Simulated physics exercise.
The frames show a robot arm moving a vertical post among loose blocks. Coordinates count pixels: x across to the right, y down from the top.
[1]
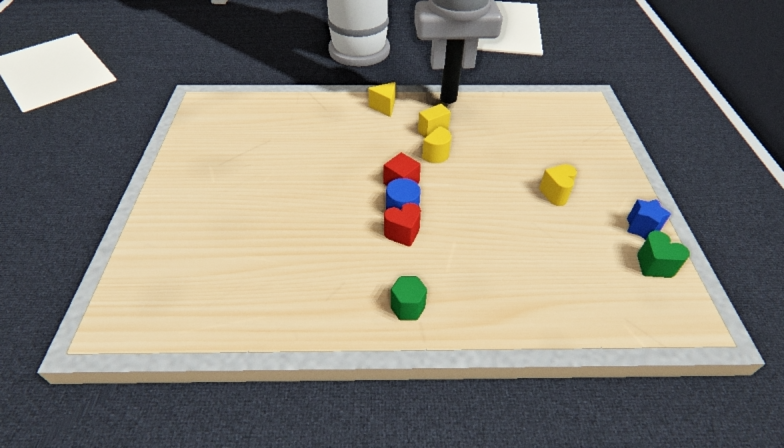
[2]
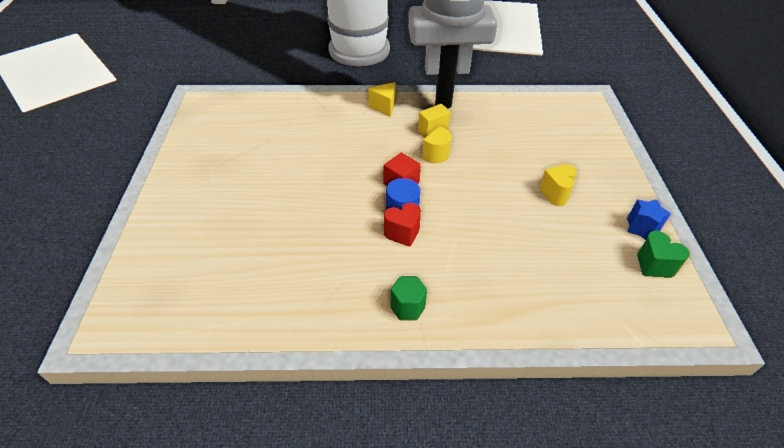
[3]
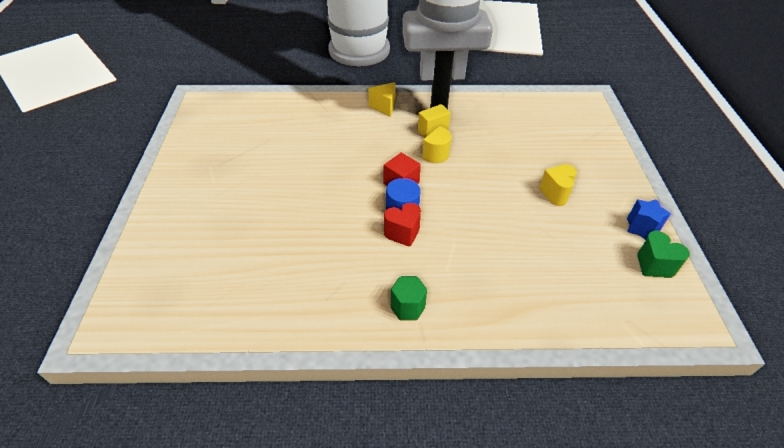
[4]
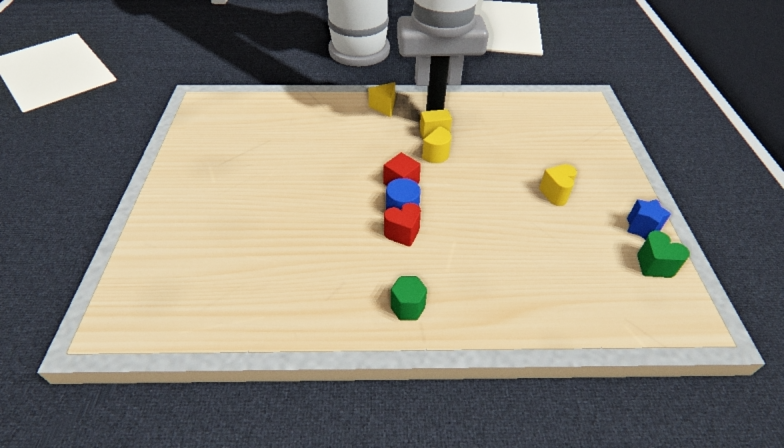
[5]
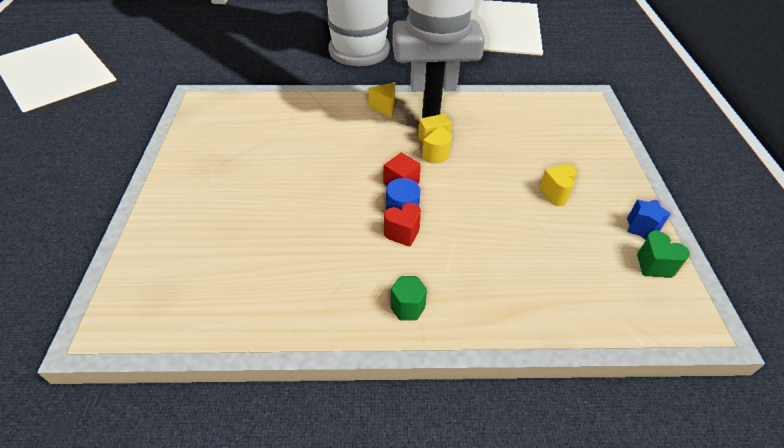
The clip opens with a robot arm holding a dark vertical post near the back of a wooden board scattered with colourful blocks. The post moves slightly left and toward the viewer, then nudges a small yellow block closer to the yellow block in front, while the other blocks stay still.
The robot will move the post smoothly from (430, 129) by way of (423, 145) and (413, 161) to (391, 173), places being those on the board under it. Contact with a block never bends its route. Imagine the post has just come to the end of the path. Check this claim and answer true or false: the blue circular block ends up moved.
It is false.
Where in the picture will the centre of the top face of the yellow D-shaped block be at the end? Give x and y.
At roughly (452, 150).
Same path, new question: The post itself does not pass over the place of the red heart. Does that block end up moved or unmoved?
It keeps its spot.
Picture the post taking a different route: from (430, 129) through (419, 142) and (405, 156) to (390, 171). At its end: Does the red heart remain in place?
Yes - that is the case.
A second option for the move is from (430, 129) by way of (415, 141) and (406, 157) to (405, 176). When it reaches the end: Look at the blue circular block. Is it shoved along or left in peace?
It gets displaced.
The first path, step by step. One third of the way, post at (423, 138); yellow oblong at (439, 134), turned 25° anticlockwise; yellow D-shaped block at (447, 146).
Two thirds of the way, post at (413, 154); yellow oblong at (439, 139), turned 40° anticlockwise; yellow D-shaped block at (452, 150).
At the end, post at (391, 166); red square piece at (395, 169), turned 50° anticlockwise; blue circular block in place; red heart in place; yellow oblong at (439, 139), turned 40° anticlockwise; yellow D-shaped block at (452, 150).
